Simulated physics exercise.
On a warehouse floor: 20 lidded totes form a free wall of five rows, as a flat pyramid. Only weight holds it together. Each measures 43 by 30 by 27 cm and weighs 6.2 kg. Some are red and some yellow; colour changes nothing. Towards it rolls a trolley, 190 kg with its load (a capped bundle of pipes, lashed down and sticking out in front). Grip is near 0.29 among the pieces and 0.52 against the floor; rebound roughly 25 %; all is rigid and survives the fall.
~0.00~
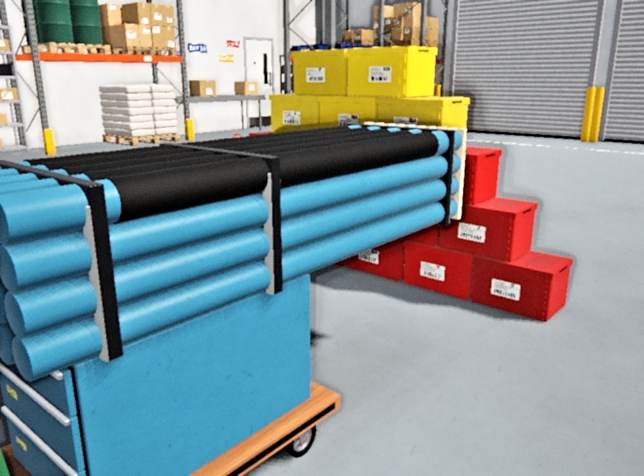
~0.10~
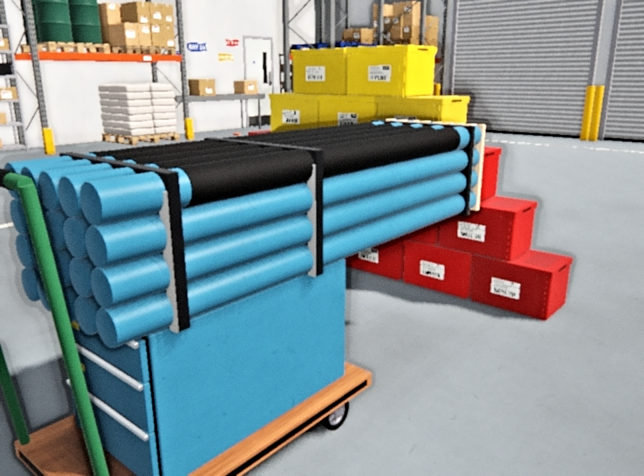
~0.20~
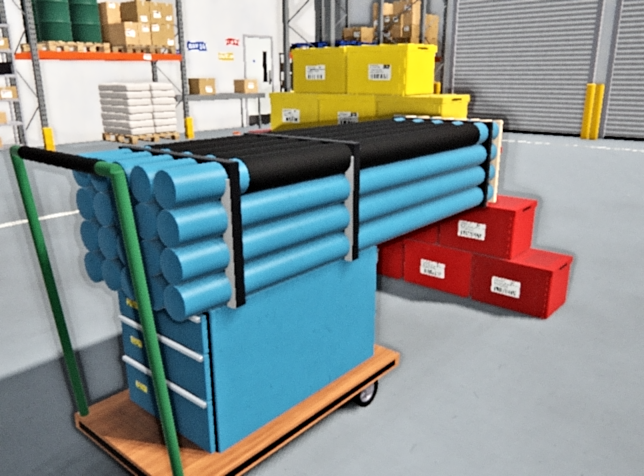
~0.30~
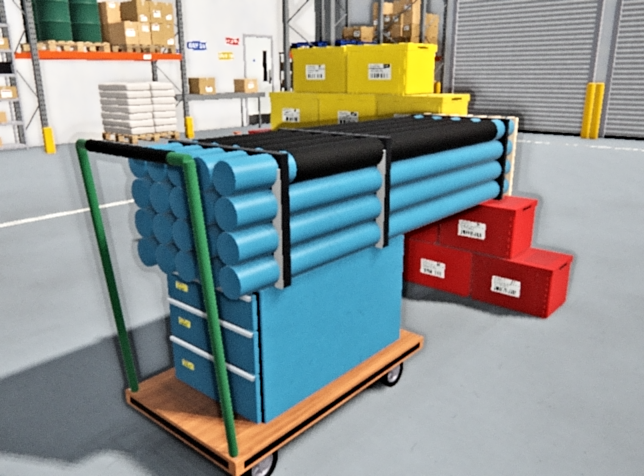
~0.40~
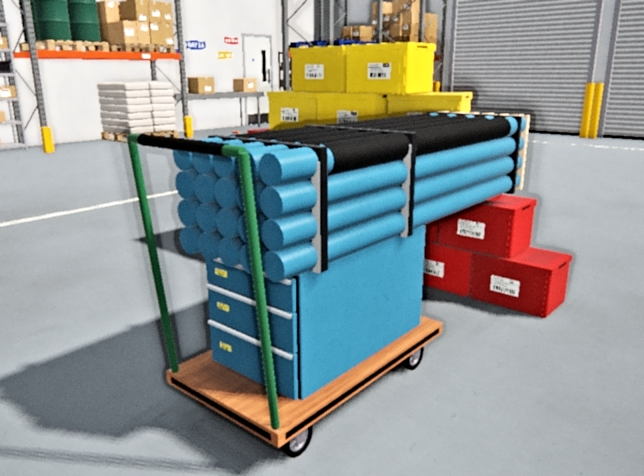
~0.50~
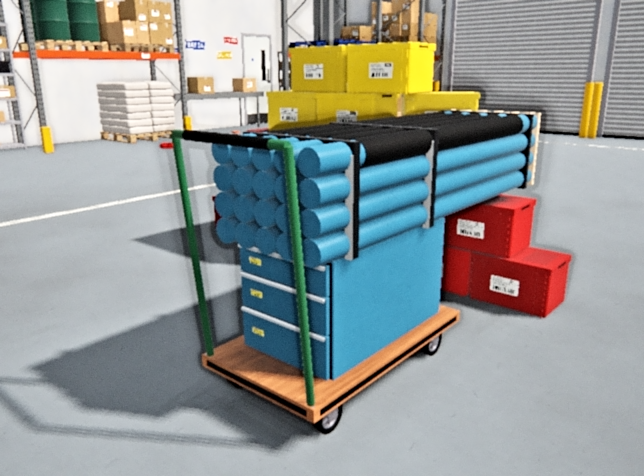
A trolley carrying a blue cabinet and a strapped bundle of blue pipes rolls away and to the right across a warehouse floor, its overhanging load advancing into the line of stacked red and yellow totes, which show little visible movement.
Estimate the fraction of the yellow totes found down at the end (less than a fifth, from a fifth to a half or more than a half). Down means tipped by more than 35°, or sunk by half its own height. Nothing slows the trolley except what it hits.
The part is between a fifth and a half.
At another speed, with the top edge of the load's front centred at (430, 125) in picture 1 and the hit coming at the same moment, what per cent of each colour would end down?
Then red 10, yellow 40 per cent.
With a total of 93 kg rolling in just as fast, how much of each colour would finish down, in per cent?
Then red 10, yellow 40 per cent.
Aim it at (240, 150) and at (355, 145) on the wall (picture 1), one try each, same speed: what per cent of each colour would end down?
Red 10 then 10, yellow 0 then 80 per cent.
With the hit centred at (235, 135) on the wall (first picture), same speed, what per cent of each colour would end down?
In that case red 10, yellow 0 per cent.
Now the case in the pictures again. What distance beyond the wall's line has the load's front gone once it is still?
About 190 cm past it.
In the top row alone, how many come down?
The count is 1.
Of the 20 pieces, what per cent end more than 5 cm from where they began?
40 per cent.
After 1.00 s, load 1.03 m past the wall's line, still rolling; 2 of the 5 yellow totes down (3 of 20 in all colours); top yellow tote leaning 48°; top red tote leaning 8°, 52 cm lower.
After 1.82 s, load 1.75 m past the wall's line, still rolling; 2 of the 5 yellow totes down (3 of 20 in all colours); top yellow tote on its side; top red tote 54 cm lower.
At rest (4.4 s), load 1.91 m past the wall's line, stopped; 2 of the 5 yellow totes down (4 of 20 in all colours); top yellow tote on its side; top red tote 54 cm lower. That is 40 per cent. As the last picture would show them, middles, top yellow tote near (434, 218), top red tote near (521, 215).
